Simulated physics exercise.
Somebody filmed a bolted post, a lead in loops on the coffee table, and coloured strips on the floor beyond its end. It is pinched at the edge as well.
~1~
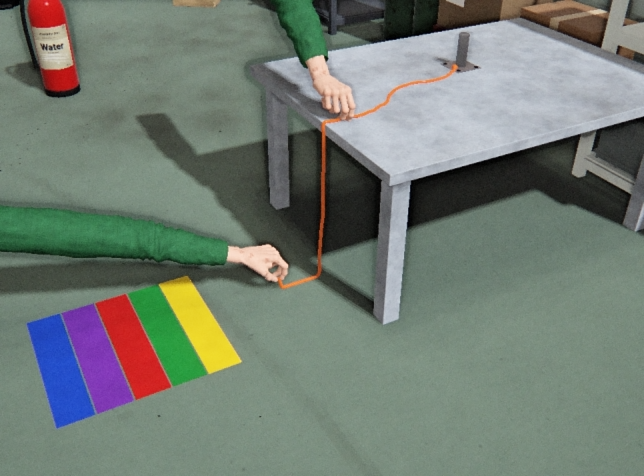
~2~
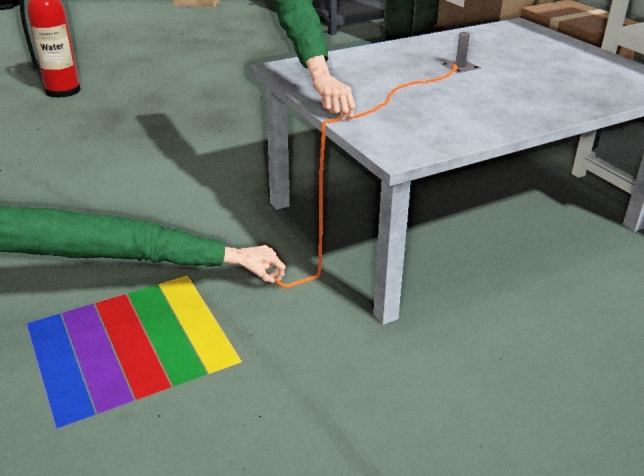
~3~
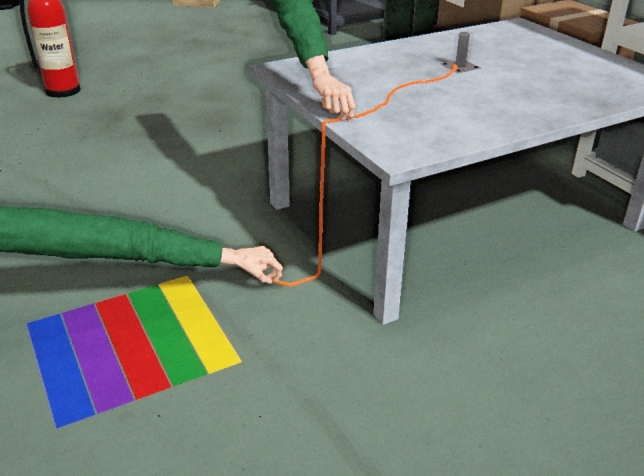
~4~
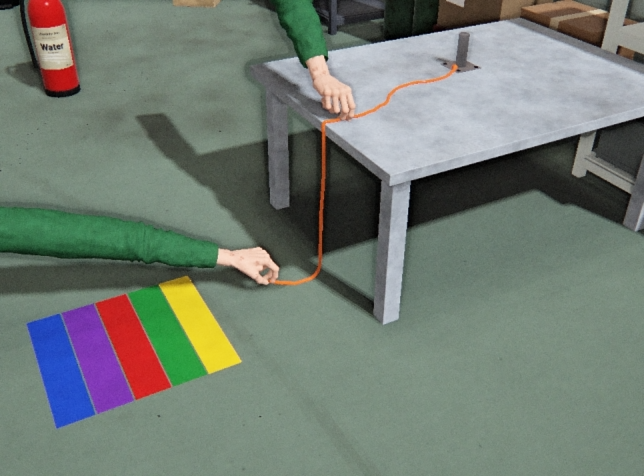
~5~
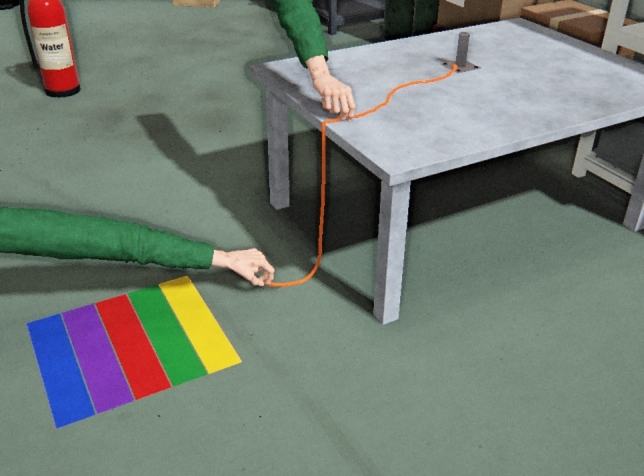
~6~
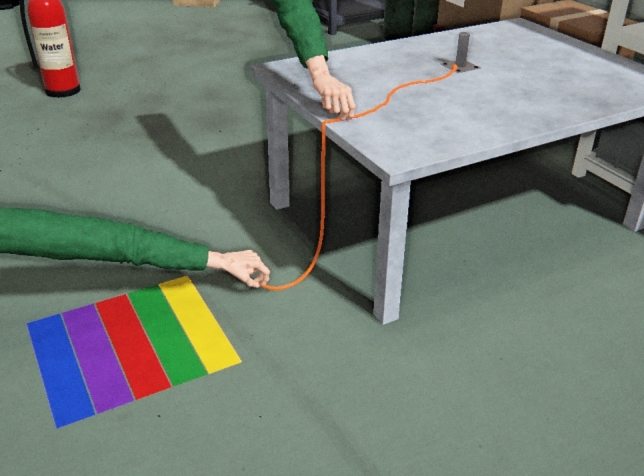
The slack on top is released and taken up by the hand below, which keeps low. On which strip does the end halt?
It gets as far as the green strip.
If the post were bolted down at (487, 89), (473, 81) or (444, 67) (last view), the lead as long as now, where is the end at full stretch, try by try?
In that order: (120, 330), (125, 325) and (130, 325).
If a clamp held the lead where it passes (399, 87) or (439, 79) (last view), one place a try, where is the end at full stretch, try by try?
In that order: (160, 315) and (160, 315).
Soon after, end near (225, 295); short of the strips.
After that, end near (180, 309); over yellow.
At the stop, end near (154, 317); over green. The green one.
